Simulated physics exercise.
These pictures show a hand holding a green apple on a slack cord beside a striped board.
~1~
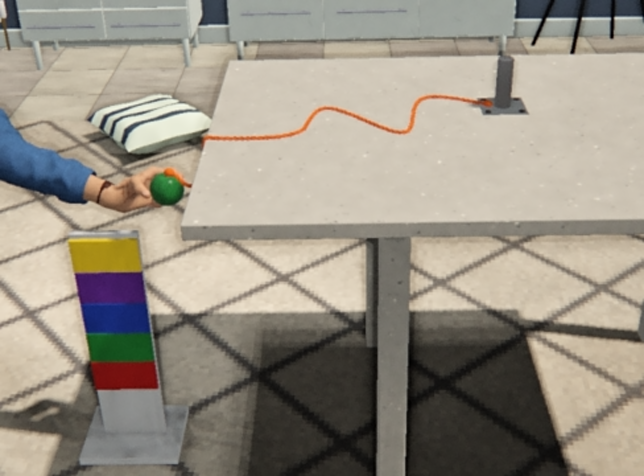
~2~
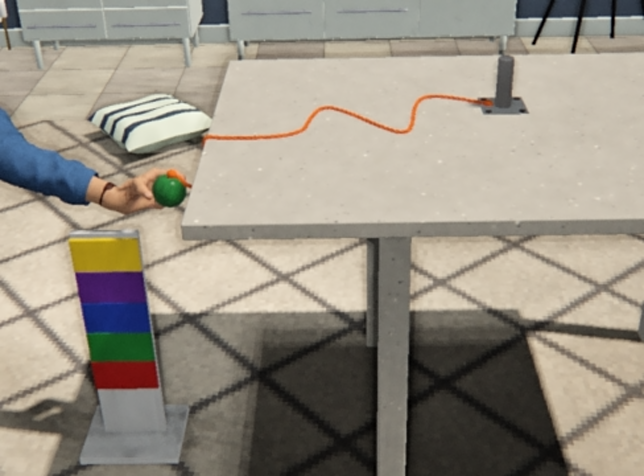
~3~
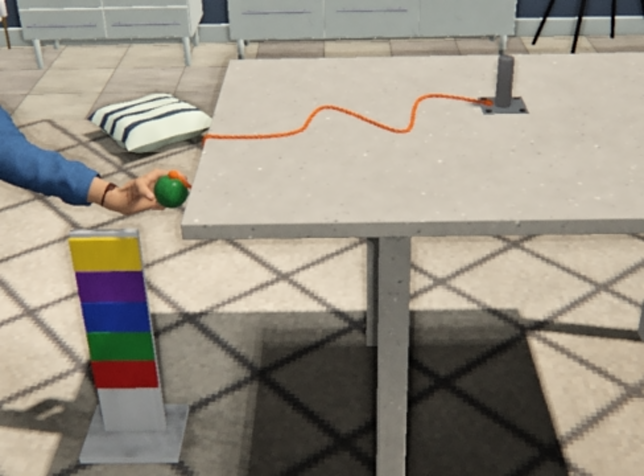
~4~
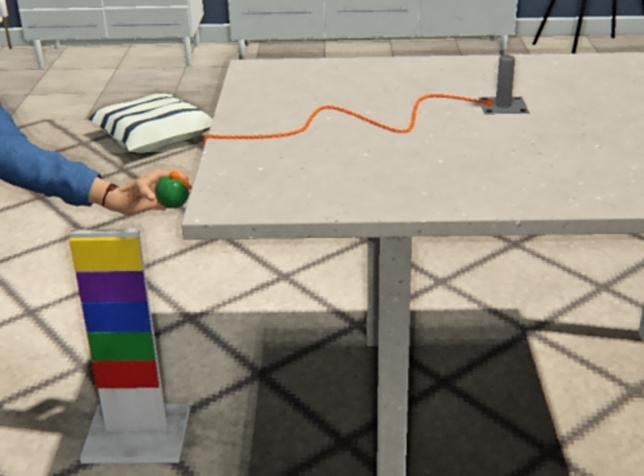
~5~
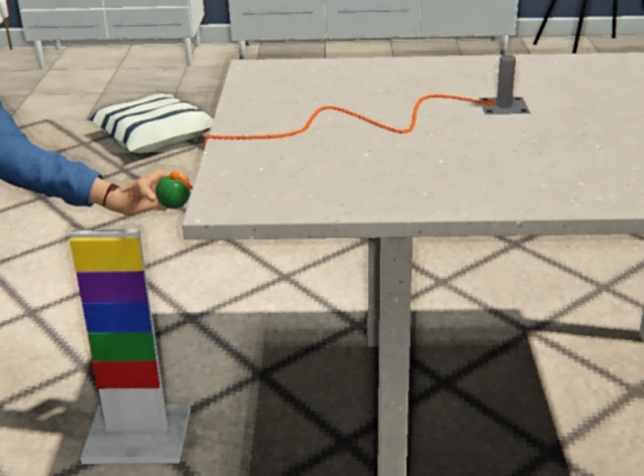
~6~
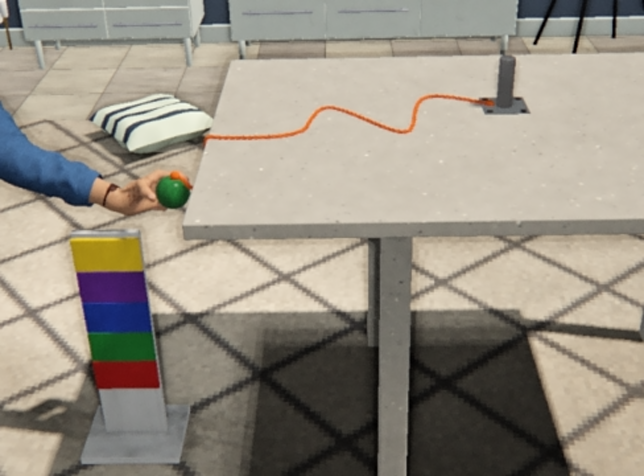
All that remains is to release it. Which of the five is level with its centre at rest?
Its centre hangs level with the green band.
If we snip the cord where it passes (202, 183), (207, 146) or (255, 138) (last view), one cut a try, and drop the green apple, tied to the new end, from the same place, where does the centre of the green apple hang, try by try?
About (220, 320), (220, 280) and (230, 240).
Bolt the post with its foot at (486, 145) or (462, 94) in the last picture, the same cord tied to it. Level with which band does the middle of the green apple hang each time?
It would be red; red.
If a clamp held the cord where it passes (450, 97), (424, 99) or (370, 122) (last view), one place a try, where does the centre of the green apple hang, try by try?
The places are (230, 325), (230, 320) and (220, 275).
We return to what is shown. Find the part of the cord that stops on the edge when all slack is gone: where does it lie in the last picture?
At (317, 112), roughly.
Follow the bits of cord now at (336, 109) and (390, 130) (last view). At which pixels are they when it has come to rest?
They go to (236, 126) and to (313, 120).
Soon after, apple near (205, 325); level with blue.
After that, apple near (257, 331); level with green.
And then, apple near (213, 340); level with green.
In the end, apple near (232, 336); level with green. Its middle rests at the green band.
